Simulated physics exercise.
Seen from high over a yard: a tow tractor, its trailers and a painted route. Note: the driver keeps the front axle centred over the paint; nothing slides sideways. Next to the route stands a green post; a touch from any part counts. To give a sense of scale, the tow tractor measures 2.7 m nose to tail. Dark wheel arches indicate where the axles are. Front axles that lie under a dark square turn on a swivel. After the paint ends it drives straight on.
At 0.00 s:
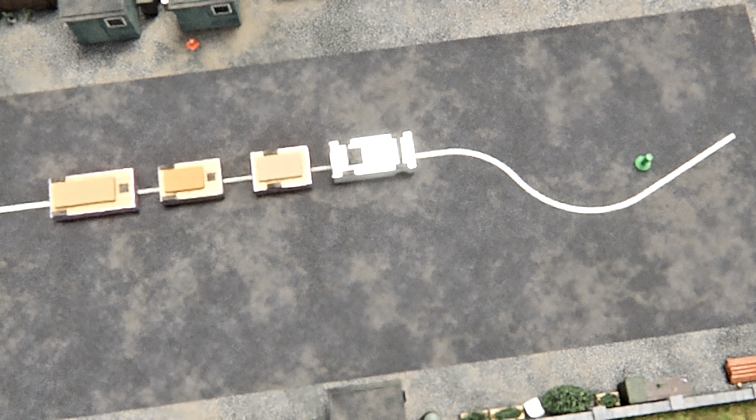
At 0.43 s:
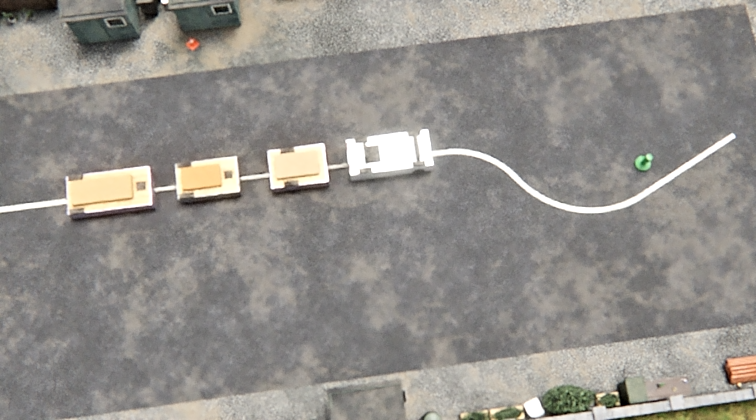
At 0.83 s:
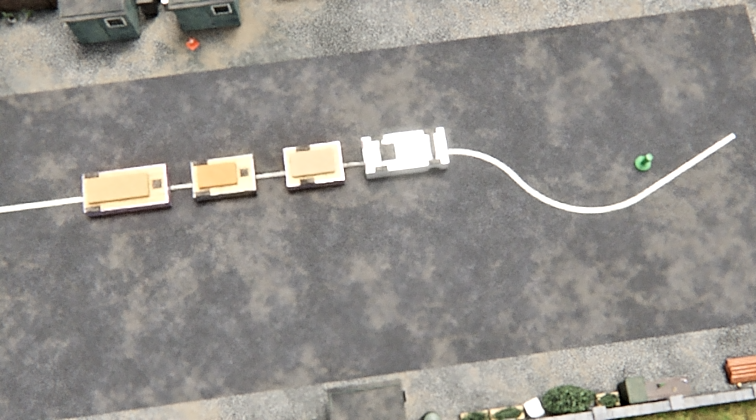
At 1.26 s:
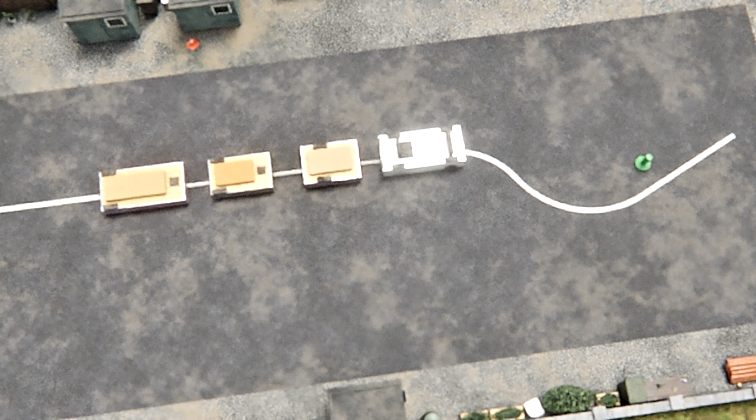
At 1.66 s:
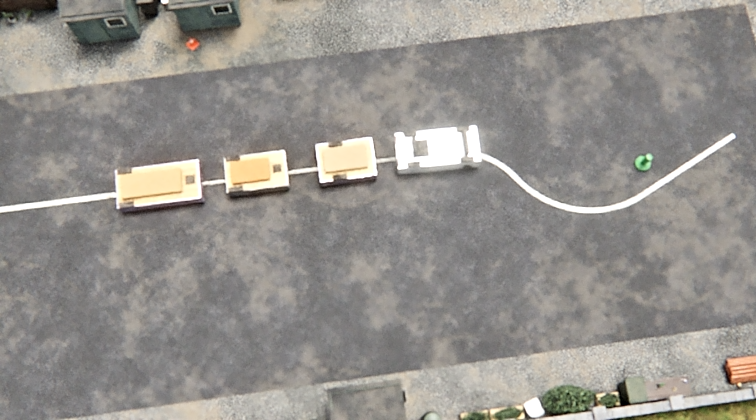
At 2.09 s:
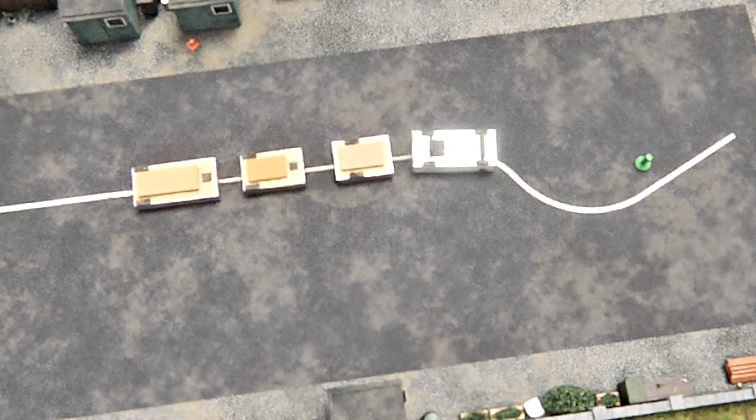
At the start, a white tow tractor with three tan-topped trailers in line behind it sits on a pale painted line across a dark yard, left of a small green object. The train moves steadily a short way right along the line, and the tractor finally turns slightly clockwise as the line bends.
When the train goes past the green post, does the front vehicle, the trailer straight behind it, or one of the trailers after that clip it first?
It is clipped first by the front vehicle.
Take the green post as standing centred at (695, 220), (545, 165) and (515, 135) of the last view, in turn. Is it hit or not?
Try 1 untouched, try 2 touched, try 3 untouched.
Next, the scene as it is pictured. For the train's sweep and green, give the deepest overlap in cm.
Green: 85.
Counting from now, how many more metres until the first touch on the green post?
After some 6.5 m.
By 7.3 s, the last axle is at (330, 163) of the last picture, 5 cm off the line; the tow tractor has hit green.
By 13.1 s, the last axle is at (549, 177) of the last picture, 55 cm off the line.
By 18.7 s, the last axle is at (747, 117) of the last picture, 25 cm off the line; 1 of 1 struck in all.
